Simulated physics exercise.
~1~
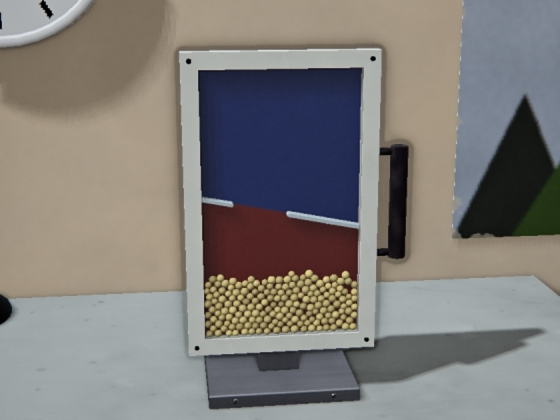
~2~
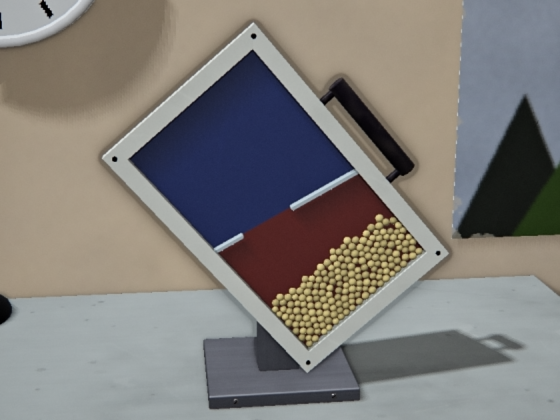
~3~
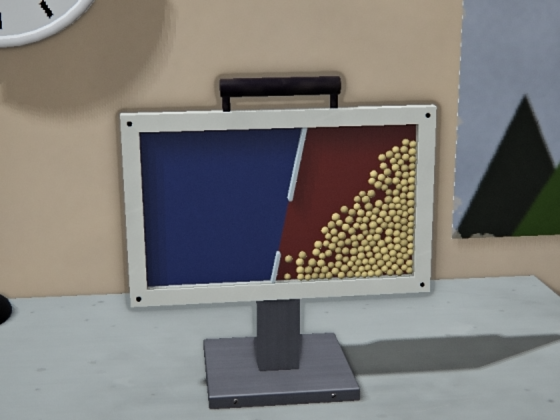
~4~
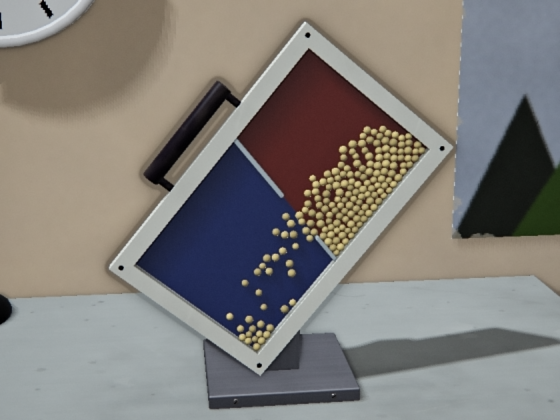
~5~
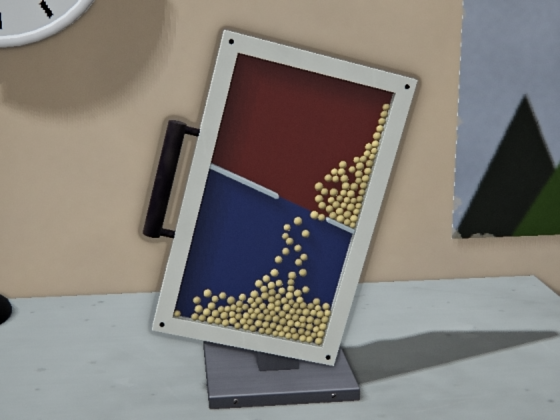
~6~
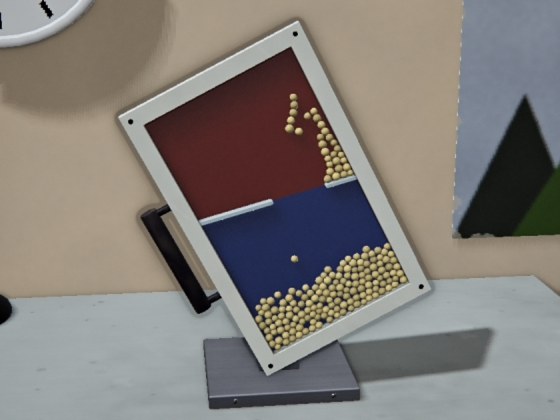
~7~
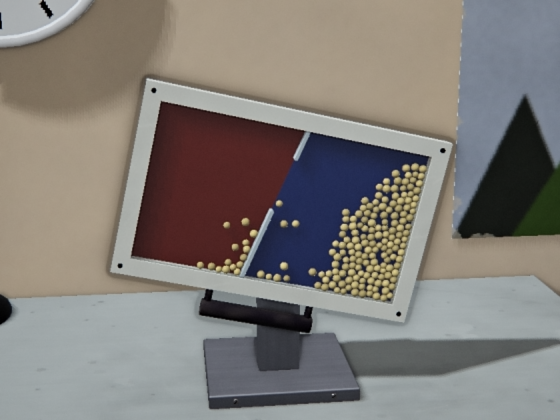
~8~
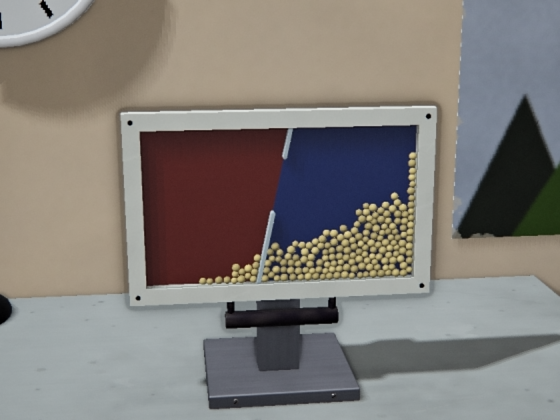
A white-framed, windowed case stands upright on a grey base on a pale counter, seen from the front, with a clock at upper left and a mountain picture at right. Its blue chamber sits above a red one holding a bed of yellowish beans, with a gapped divider between. The case turns anticlockwise, and the beans slide into a slope, then pour through the gap into the blue chamber. It turns further the same way, and a few beans stay in the red. It ends sideways, handle underneath, most beans heaped in blue at right, a few in red at left.
